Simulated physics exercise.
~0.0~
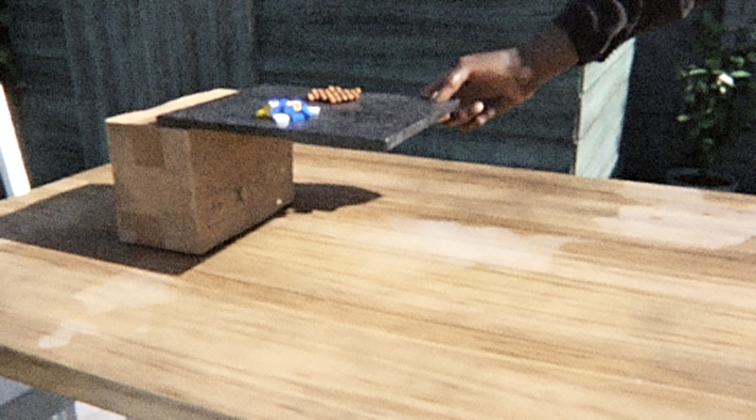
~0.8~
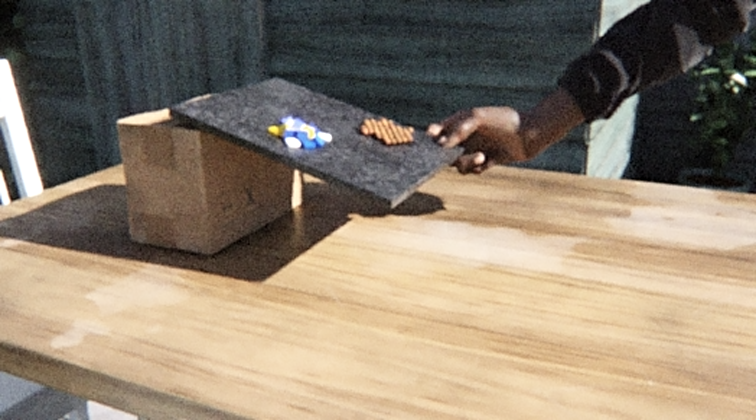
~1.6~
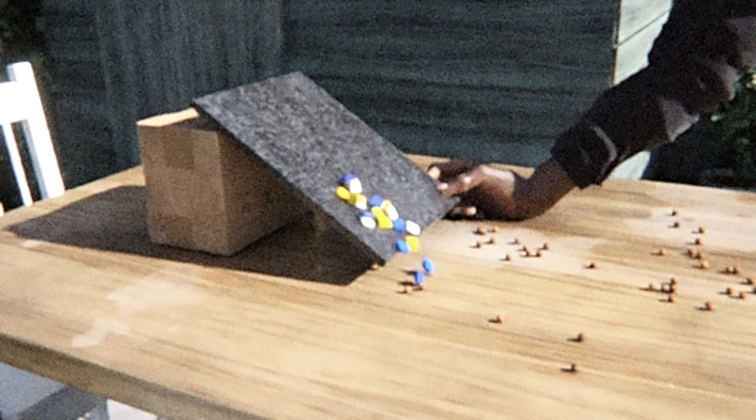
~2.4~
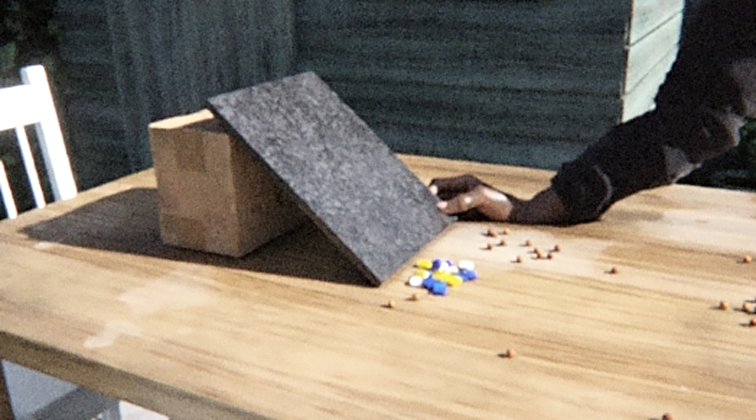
On an outdoor wooden table, a hand lowering a dark board propped on a box, brown bits scattering far beyond colourful pieces.
